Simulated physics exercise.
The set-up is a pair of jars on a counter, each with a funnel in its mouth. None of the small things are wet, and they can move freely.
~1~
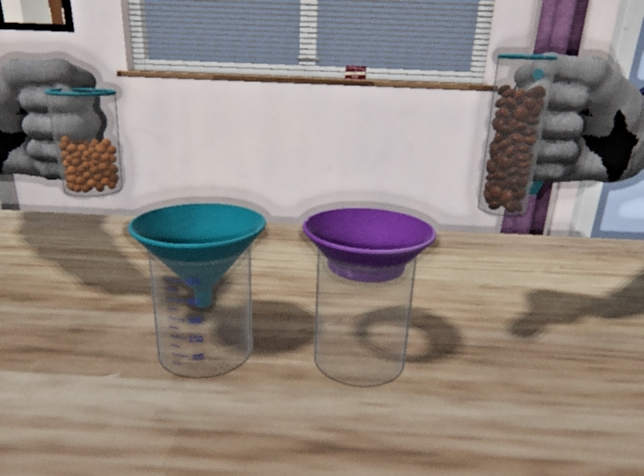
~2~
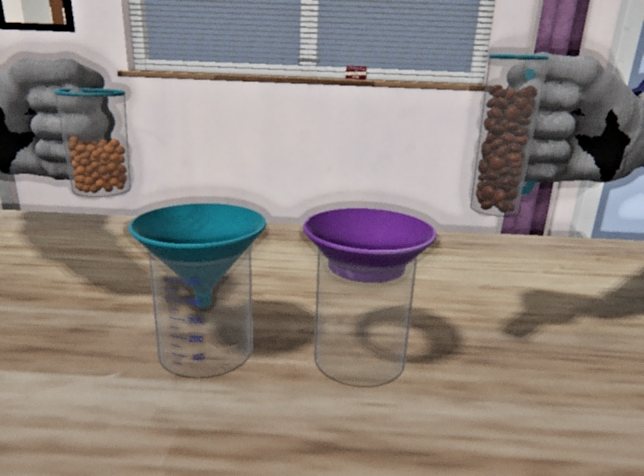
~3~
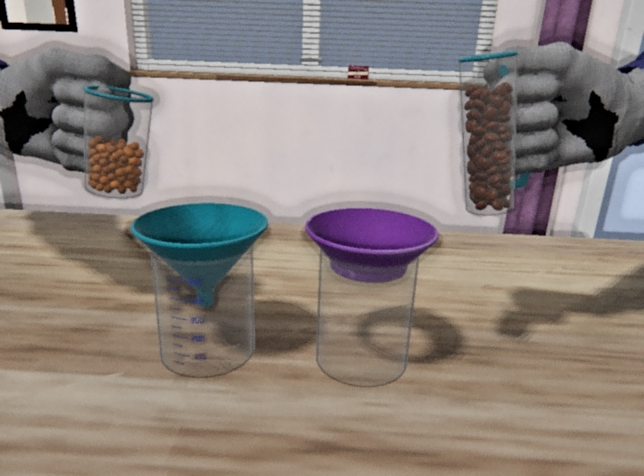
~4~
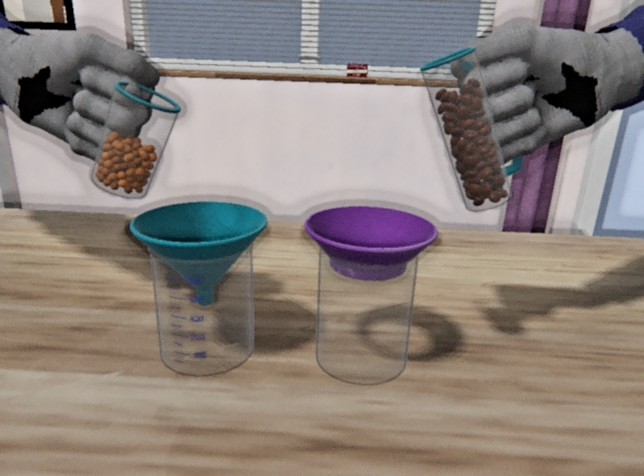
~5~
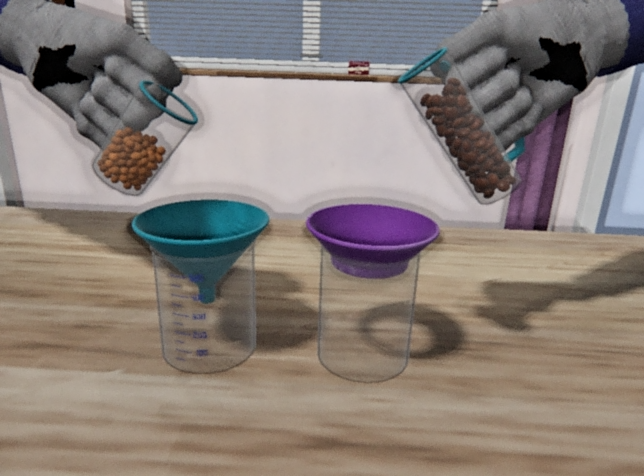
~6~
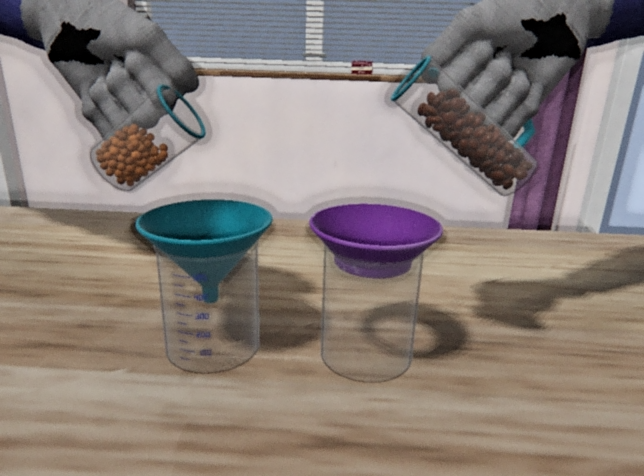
On a wooden counter, two gray-gloved hands bringing clear cups of brown pieces inward and tilting them above teal and purple funnels.
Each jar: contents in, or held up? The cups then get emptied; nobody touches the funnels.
Left - held up, right - in.
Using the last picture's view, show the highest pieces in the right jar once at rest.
Top, last frame: Approx. (344, 331).
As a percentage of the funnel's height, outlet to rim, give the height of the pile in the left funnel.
Pretty much 70 in a hundred, give or take.
Then, 0.33 s on from there, left, the whole lot still in the cup; right, the whole lot still in the cup.
Then, 0.69 s on from there, left, the whole lot still in the cup; right, all but a few still in the cup, only a few in or over the funnel.
Then, 1.11 s on from there, left, a little still in the cup, all but a few in or over the funnel, only a few down in the jar; right, near two thirds still in the cup, near a quarter in or over the funnel, near a quarter down in the jar.
In the end, left, all but a few stuck in the funnel, only a few down in the jar; right, the whole lot down in the jar.
